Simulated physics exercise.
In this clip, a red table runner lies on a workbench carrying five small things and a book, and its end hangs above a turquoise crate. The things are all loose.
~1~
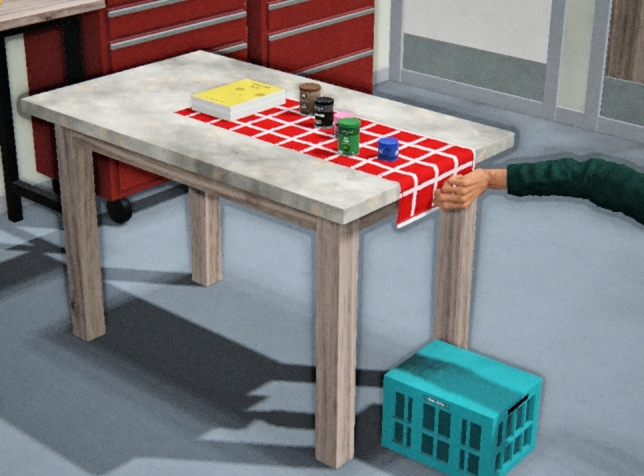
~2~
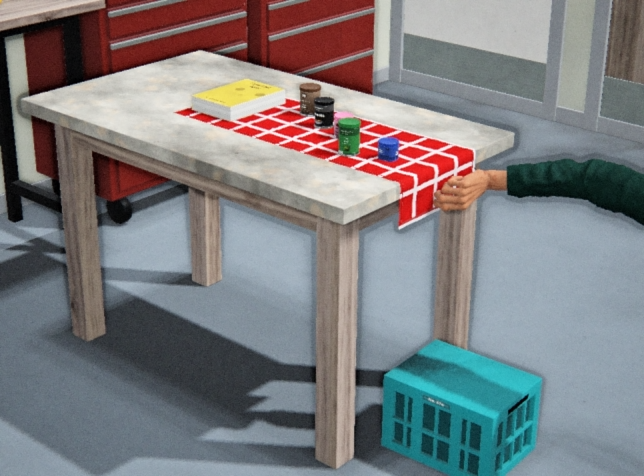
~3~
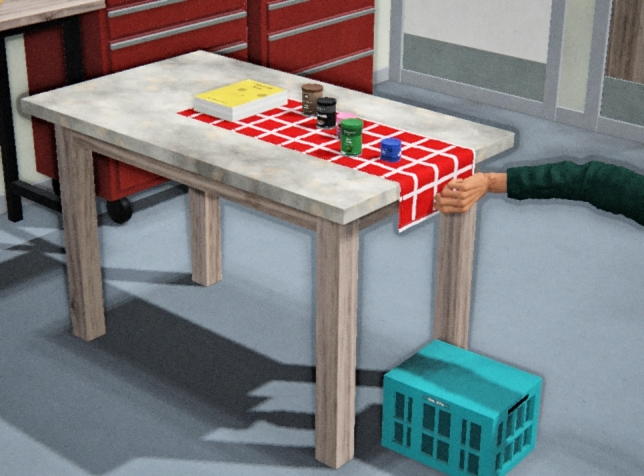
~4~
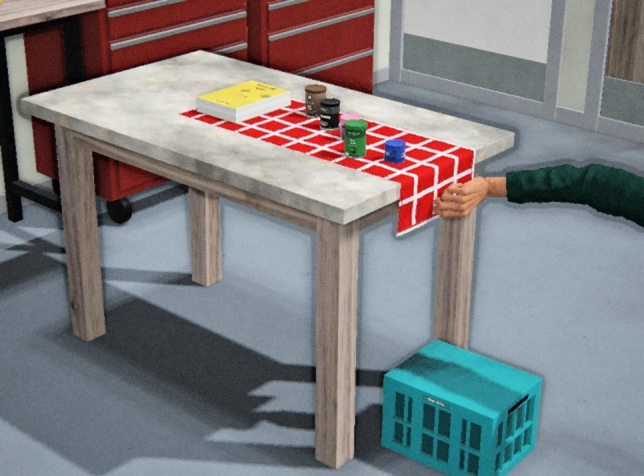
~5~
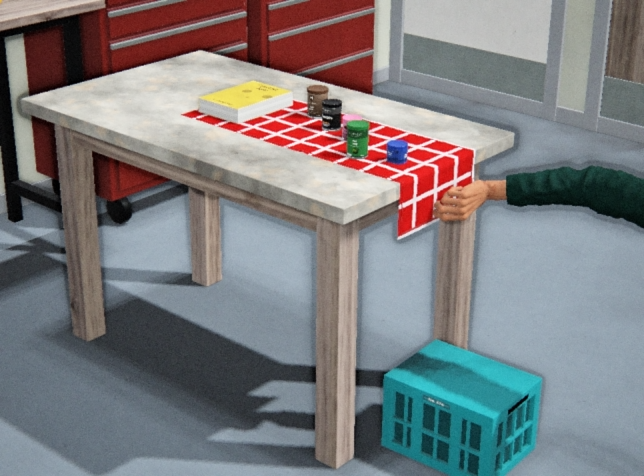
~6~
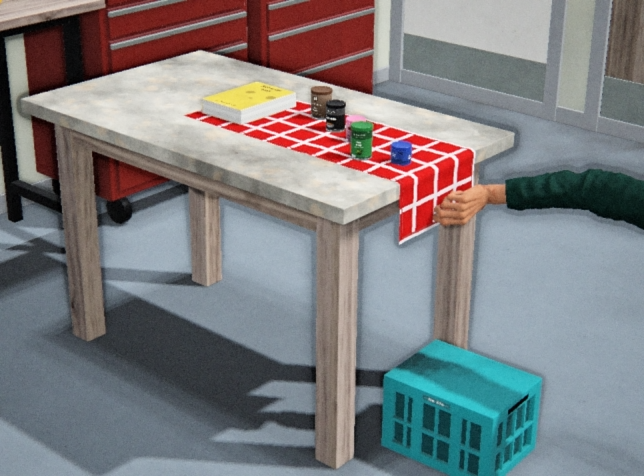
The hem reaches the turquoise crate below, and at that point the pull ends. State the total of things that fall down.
Four pieces drop off.
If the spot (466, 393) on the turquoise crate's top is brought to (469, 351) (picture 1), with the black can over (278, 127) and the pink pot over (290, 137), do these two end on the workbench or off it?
The black can ends up still on top and the pink pot ends up still on top.
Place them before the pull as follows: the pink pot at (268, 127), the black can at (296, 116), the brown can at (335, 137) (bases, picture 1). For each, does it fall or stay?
Looks like the pink pot hangs in there, the black can hangs in there, and the brown can ends up down.
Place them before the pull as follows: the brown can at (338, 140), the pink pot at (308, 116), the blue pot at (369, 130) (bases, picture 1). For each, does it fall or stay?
In the end the brown can is no longer up there, the pink pot is still up there and the blue pot is no longer up there.
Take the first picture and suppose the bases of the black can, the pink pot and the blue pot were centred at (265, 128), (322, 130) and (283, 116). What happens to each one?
As for the black can, it stays aboard; the pink pot goes off; the blue pot stays aboard.
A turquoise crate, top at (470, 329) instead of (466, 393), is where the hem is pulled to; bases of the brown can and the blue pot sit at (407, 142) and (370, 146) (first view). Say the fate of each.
Final state: The brown can is no longer up, the blue pot is no longer up.
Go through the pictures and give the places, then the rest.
Hem (397, 228); blue pot (388, 140); green can (349, 121); pink pot (344, 115); black can (324, 99); brown can (310, 86); top of the crate (466, 393), in the first frame.
Hem (398, 229); blue pot (389, 141), in the second frame.
Hem (399, 232); green can (352, 122), in the third frame.
Hem (397, 236); pink pot (350, 117); top of the crate (466, 393), in the fourth frame.
Hem (397, 239); black can (332, 102), in the fifth frame.
Hem (399, 245); blue pot (402, 144); green can (362, 124); pink pot (356, 118); black can (336, 103); brown can (322, 89), in the sixth frame.
Soon after, hem near (435, 285); blue pot gone.
After that, hem near (434, 341); blue pot, green can and pink pot gone.
In the end, hem on the crate; blue pot, green can, pink pot and black can gone. The workbench loses four.
